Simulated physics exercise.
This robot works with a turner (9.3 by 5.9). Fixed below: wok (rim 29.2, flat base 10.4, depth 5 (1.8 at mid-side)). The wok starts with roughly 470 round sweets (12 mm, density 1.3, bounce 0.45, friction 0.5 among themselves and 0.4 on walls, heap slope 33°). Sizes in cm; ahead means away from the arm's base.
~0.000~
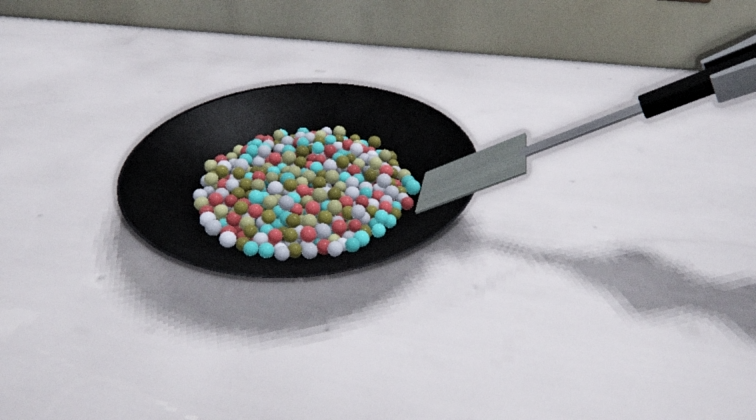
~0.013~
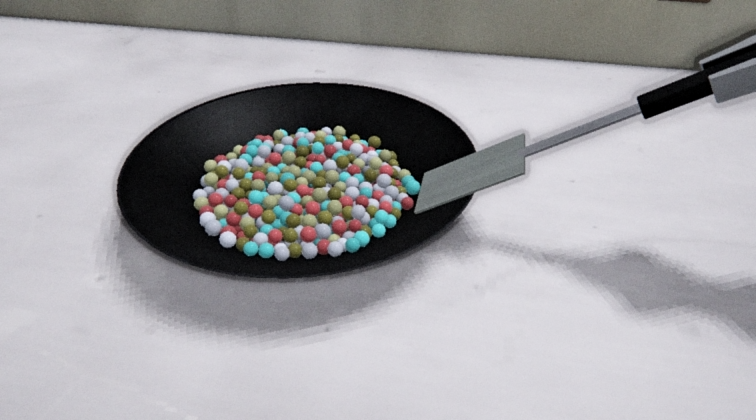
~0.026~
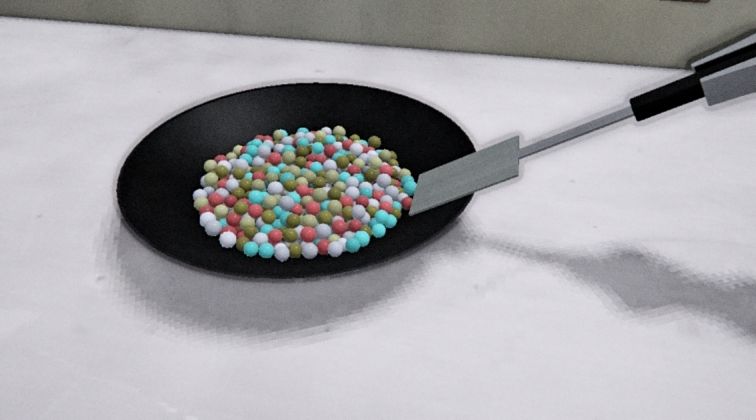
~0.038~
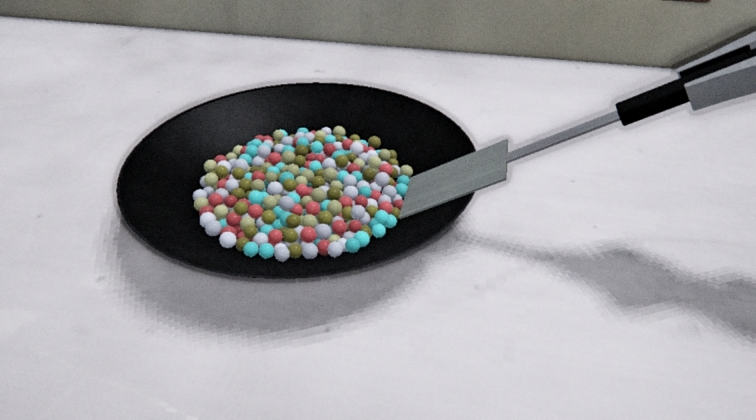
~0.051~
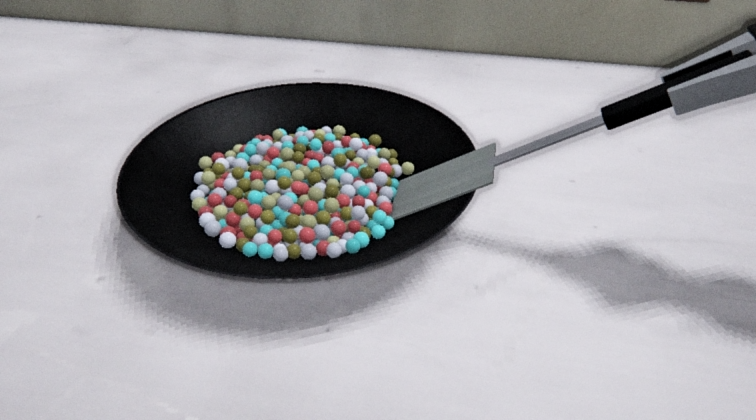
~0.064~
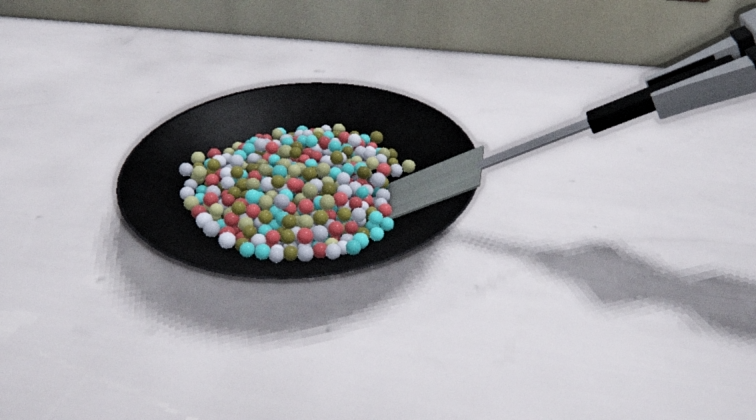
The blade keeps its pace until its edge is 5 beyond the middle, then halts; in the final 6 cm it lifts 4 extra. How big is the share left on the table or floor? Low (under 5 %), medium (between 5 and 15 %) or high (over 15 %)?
Share on the table or floor: Low (under 5 %).
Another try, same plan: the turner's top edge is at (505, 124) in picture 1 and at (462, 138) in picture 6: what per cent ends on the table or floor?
About 0 per cent.
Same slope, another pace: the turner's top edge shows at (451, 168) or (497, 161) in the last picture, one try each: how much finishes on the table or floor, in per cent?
Some 15 and 0 per cent.
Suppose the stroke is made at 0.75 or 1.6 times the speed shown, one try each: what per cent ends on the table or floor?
Some 0 and 10 per cent.
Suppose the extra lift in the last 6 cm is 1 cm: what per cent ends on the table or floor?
About 0 per cent.
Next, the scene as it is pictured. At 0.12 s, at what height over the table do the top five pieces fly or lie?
About 5 cm.
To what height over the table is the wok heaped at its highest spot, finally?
About 6.0 cm.
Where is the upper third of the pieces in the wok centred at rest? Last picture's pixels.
Around (213, 158).
By 0.12 s, sloping 32°, highest piece 6 above the table; 467 in the wok.
By 0.18 s, sloping 32°, highest piece 6 above the table; 465 in the wok, 2 on the blade or in flight.
By 0.41 s, sloping 32°, highest piece 6 above the table; 459 in the wok, 5 on the table or floor, 3 on the blade or in flight.
By 1.46 s, sloping 32°, highest piece 6 above the table; 459 in the wok, 8 on the table or floor.
Final count, 459 in the wok, 8 on the table or floor. That is 2 % on the table or floor.
